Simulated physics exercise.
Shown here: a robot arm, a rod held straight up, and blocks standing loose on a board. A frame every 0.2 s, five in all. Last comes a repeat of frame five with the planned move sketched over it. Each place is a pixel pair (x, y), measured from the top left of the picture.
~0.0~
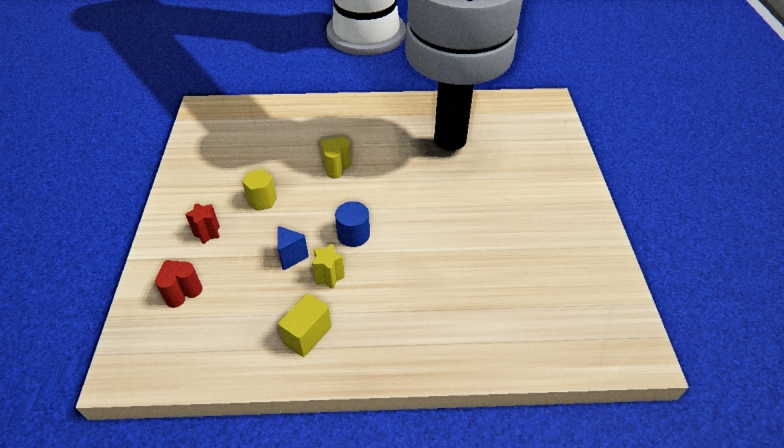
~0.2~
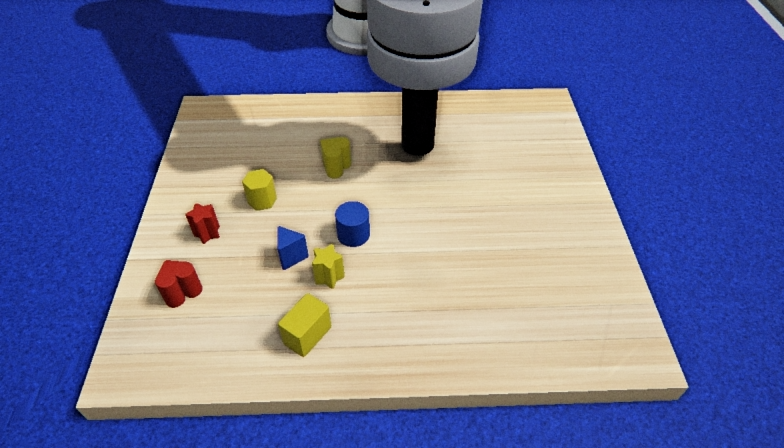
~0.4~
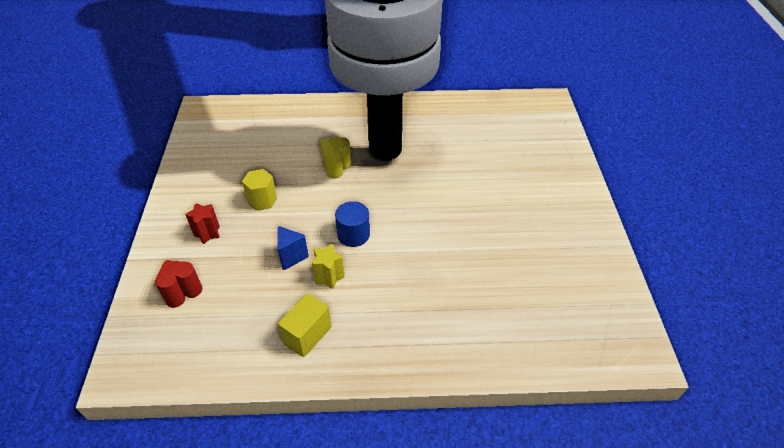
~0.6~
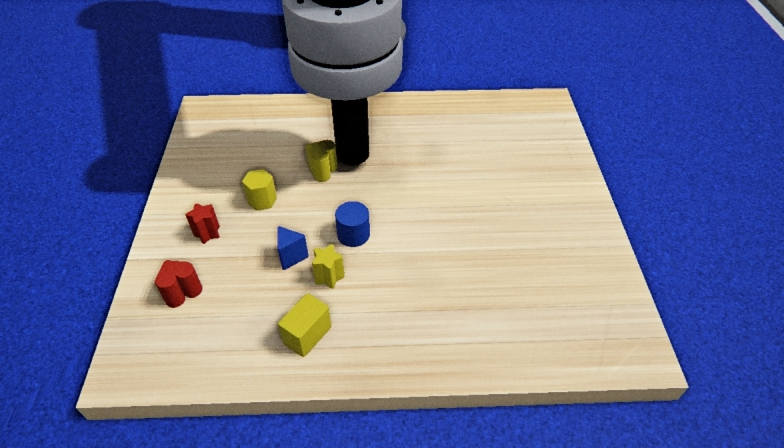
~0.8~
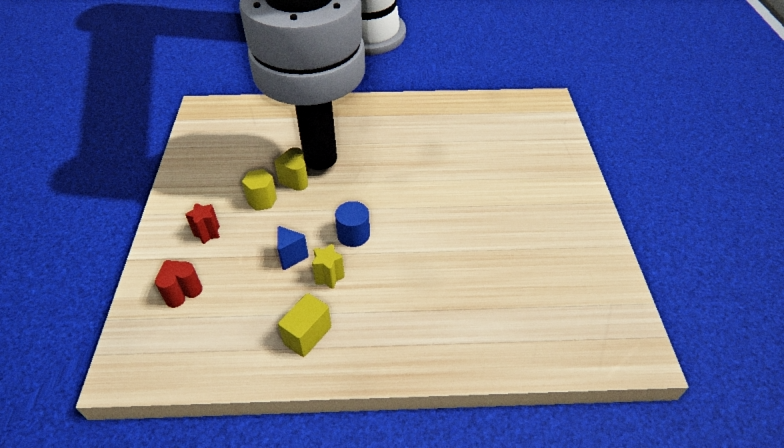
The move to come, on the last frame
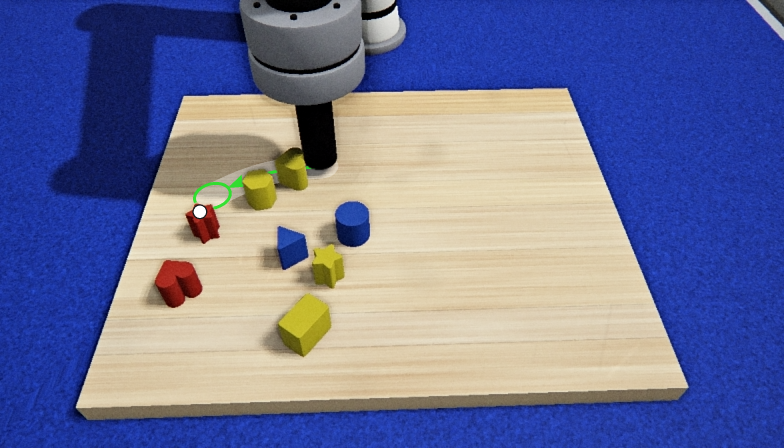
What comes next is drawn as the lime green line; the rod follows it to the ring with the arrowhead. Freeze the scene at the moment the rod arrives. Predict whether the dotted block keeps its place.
Here the dotted block stays on its spot.
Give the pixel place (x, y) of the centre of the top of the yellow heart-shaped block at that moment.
The middle of the upper face of the yellow heart-shaped block will lie at about (265, 171) in the picture.
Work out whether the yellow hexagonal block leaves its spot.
By the last moment, the yellow hexagonal block will have left its place.
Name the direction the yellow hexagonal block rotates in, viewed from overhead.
It swings round clockwise.
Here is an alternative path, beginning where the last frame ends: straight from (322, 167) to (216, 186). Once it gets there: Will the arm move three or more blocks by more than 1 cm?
No.
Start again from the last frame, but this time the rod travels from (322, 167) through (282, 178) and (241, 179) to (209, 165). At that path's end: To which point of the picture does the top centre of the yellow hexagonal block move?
By then it is at (231, 198).
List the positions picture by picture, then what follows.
Rod's lower end at (450, 140); red star block at (200, 212); yellow hexagonal block at (257, 179); yellow heart-shaped block at (334, 146), in the first picture.
Rod at (418, 145); blocks still, in the second picture.
Rod at (385, 150); blocks still, in the third picture.
Rod at (353, 154); yellow heart-shaped block at (320, 149), in the fourth picture.
Rod at (321, 159); red star block at (200, 212); yellow hexagonal block at (257, 179); yellow heart-shaped block at (292, 158), in the fifth picture.
Drawn move, from (322, 167) by way of (284, 170) and (248, 180) to (212, 196); the dot is on the red star block.
The first path, step by step. One third of the way, rod at (283, 162); yellow hexagonal block at (252, 183), turned 15° clockwise; yellow heart-shaped block at (272, 167), turned 70° anticlockwise.
Two thirds of the way, rod at (244, 172); yellow hexagonal block at (250, 188), turned 35° clockwise; yellow heart-shaped block at (265, 171), turned 110° anticlockwise.
At the end, rod at (210, 188); red star block still; yellow hexagonal block at (250, 188), turned 35° clockwise; yellow heart-shaped block at (265, 171), turned 110° anticlockwise.
